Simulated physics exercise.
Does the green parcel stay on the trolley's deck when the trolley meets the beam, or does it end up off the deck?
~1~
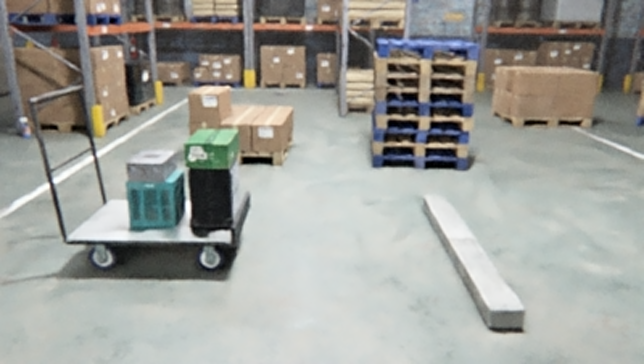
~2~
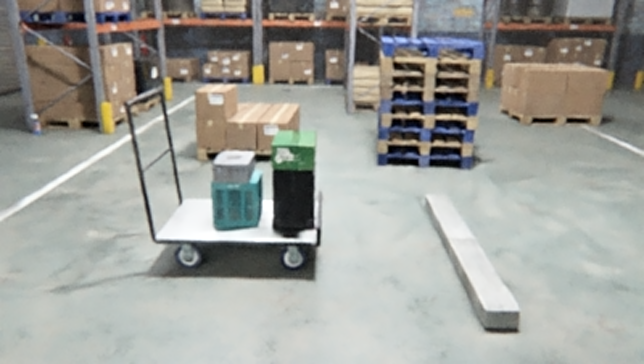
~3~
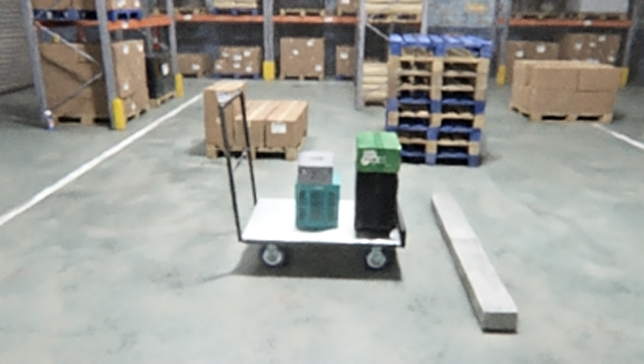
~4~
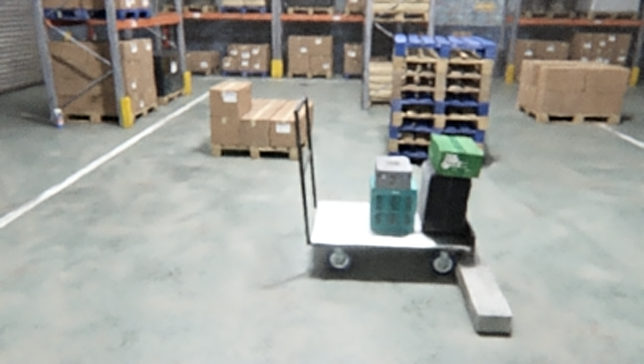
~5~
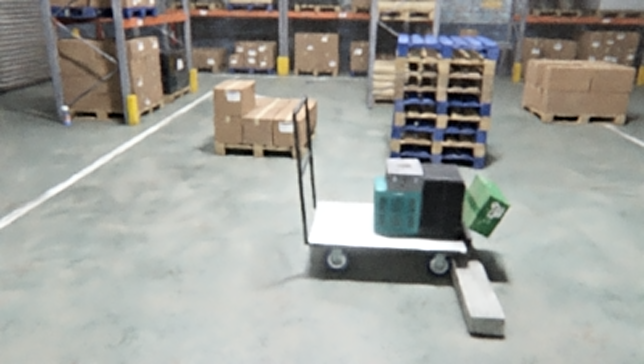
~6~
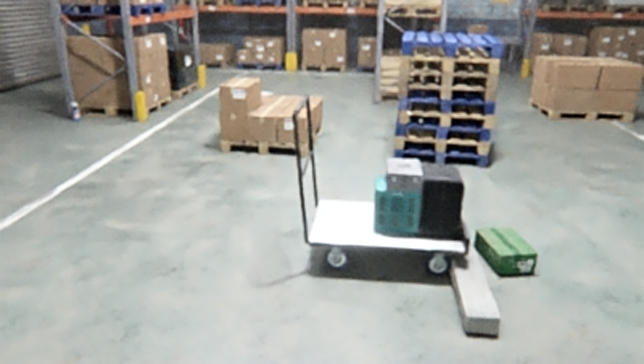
It ends up off the deck, tumbling over the front edge and coming to rest on the floor to the right of the trolley.
